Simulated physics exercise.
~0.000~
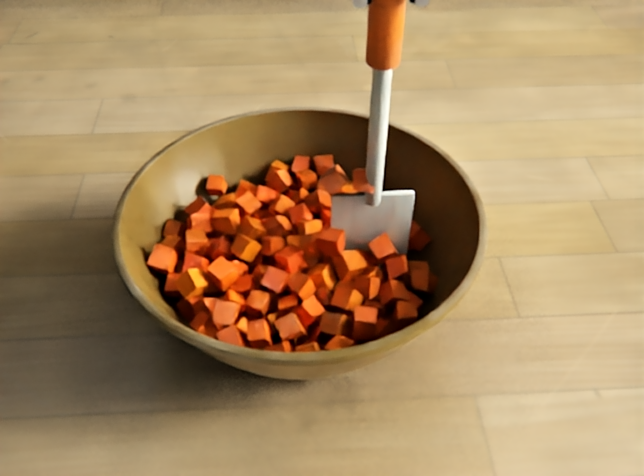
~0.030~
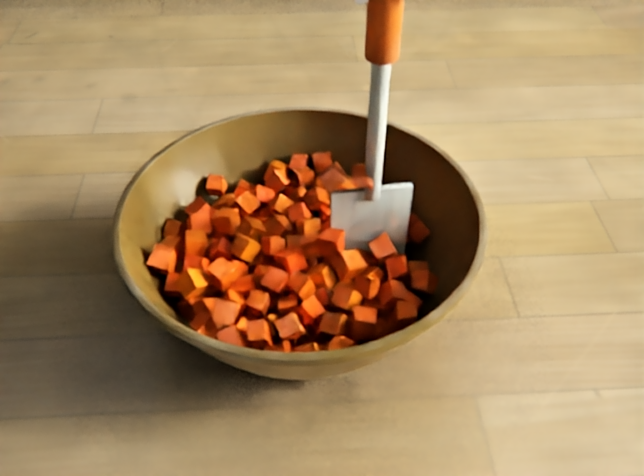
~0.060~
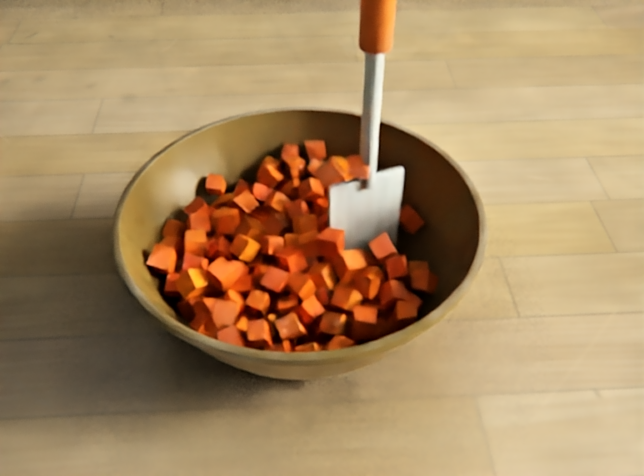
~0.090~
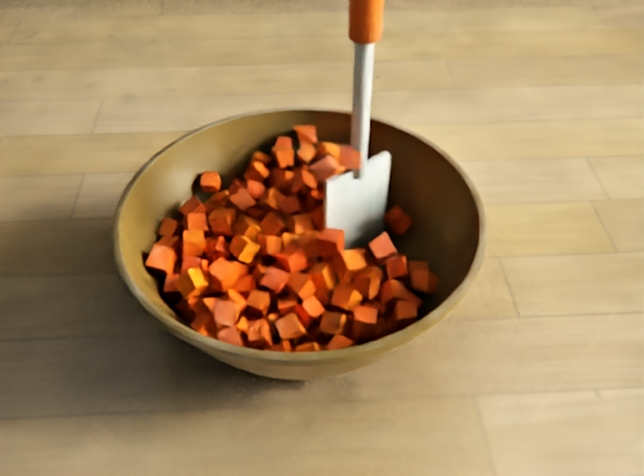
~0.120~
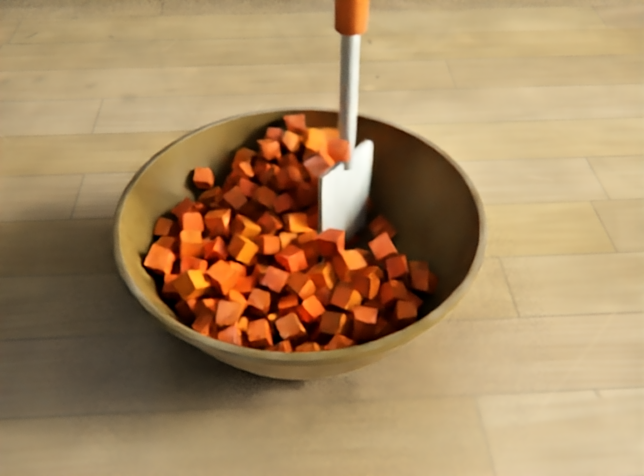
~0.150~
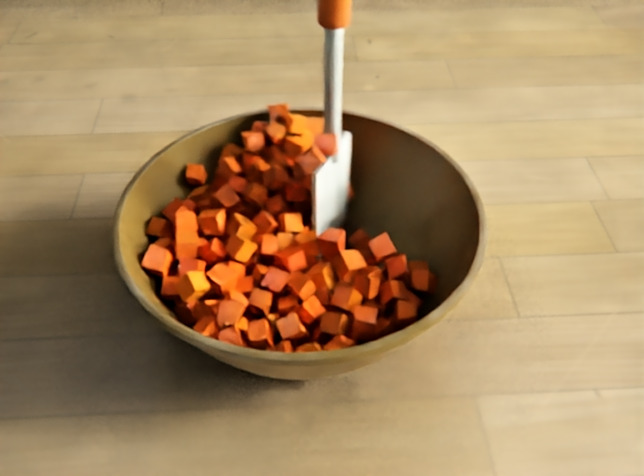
A white paddle sweeps leftward through a bowl, pushing orange cubes up the far side.
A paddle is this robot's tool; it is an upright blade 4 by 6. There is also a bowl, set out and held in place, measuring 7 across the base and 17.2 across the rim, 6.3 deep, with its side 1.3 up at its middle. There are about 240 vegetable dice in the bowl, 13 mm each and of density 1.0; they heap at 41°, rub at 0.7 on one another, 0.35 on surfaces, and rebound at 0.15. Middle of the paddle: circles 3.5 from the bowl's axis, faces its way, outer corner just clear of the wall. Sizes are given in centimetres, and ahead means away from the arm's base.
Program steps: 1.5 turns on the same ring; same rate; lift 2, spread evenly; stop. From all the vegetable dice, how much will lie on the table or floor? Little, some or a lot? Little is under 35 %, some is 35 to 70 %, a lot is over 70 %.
Little.
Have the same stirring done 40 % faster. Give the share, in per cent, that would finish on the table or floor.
30 per cent.
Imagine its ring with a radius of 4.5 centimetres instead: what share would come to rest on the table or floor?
In that case roughly 25 per cent.
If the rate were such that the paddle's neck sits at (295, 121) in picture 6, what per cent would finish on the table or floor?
Roughly 25 per cent.
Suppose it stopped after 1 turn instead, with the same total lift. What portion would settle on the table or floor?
I'd expect some 10 per cent.
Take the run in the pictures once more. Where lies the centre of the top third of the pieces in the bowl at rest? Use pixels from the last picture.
In the final view it lies around (225, 275).
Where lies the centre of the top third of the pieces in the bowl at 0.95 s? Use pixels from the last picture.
Somewhere around (268, 156), I think.
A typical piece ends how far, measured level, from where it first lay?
Roughly 9 cm.
After 0.55 s, 249° round, highest piece 9 above the table; 227 in the bowl, 11 on the table or floor, 6 in flight or on the tool.
After 0.95 s, 77° round, highest piece 10 above the table; 206 in the bowl, 36 on the table or floor, 2 in flight or on the tool.
After 1.35 s, 180° round, highest piece 6 above the table; 198 in the bowl, 46 on the table or floor.
After 2.05 s, 180° round, highest piece 6 above the table; 198 in the bowl, 46 on the table or floor.
In the end, 198 in the bowl, 46 on the table or floor. That is 19 % on the table or floor.
